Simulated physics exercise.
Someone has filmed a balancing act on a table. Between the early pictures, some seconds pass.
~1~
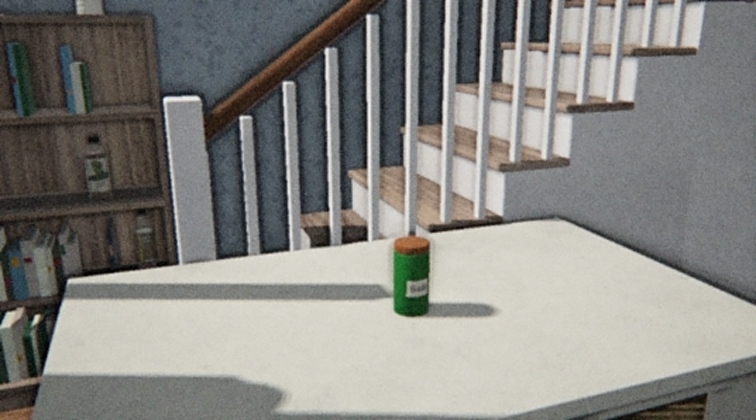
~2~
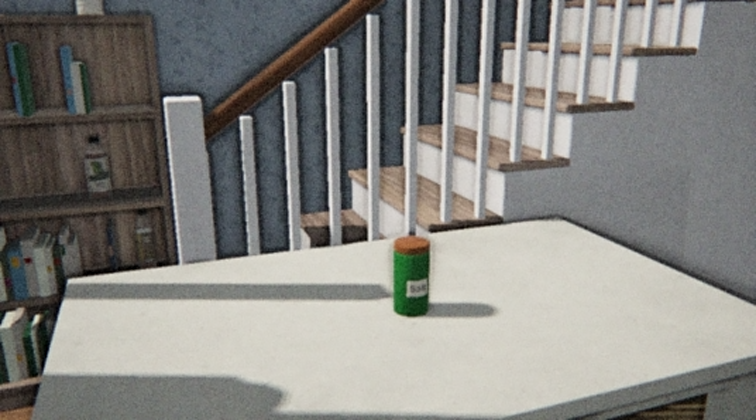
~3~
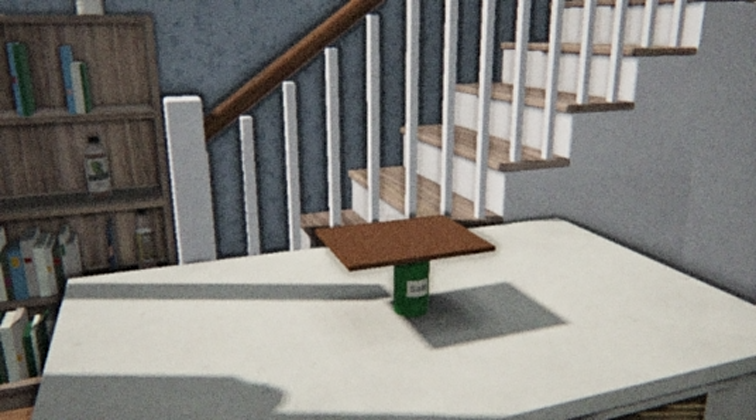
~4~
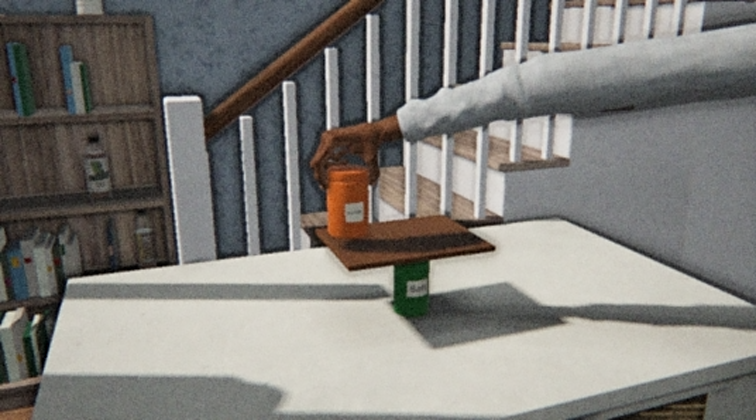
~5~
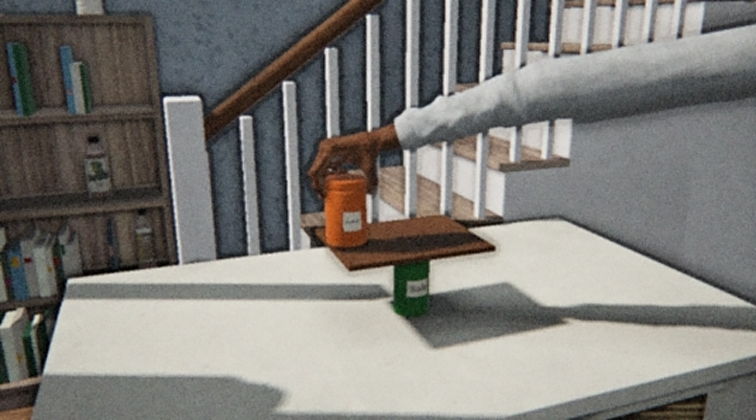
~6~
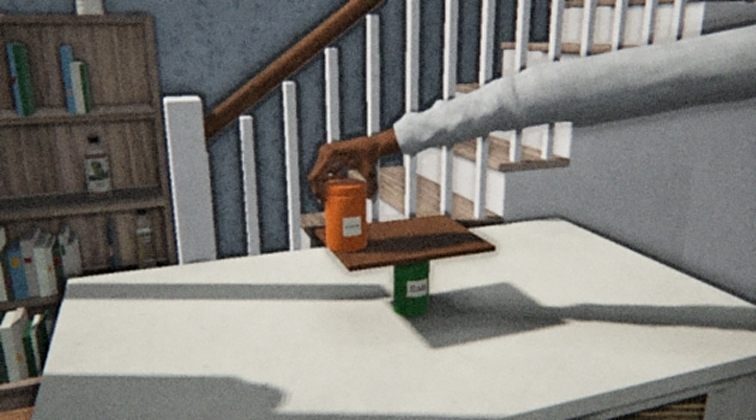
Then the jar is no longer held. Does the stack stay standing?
Most likely the stack fails.
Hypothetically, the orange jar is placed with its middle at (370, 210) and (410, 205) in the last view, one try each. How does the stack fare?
First try: It gives way; second try: It keeps its balance.
Then, 0.40 s past the last view, orange jar now fallen; brown lid rocked 74° from its first pose.
Then, 1.10 s past the last view, brown lid on its side.
Finally, fallen, brown lid and orange jar; green jar still in place. The stack loses its balance.
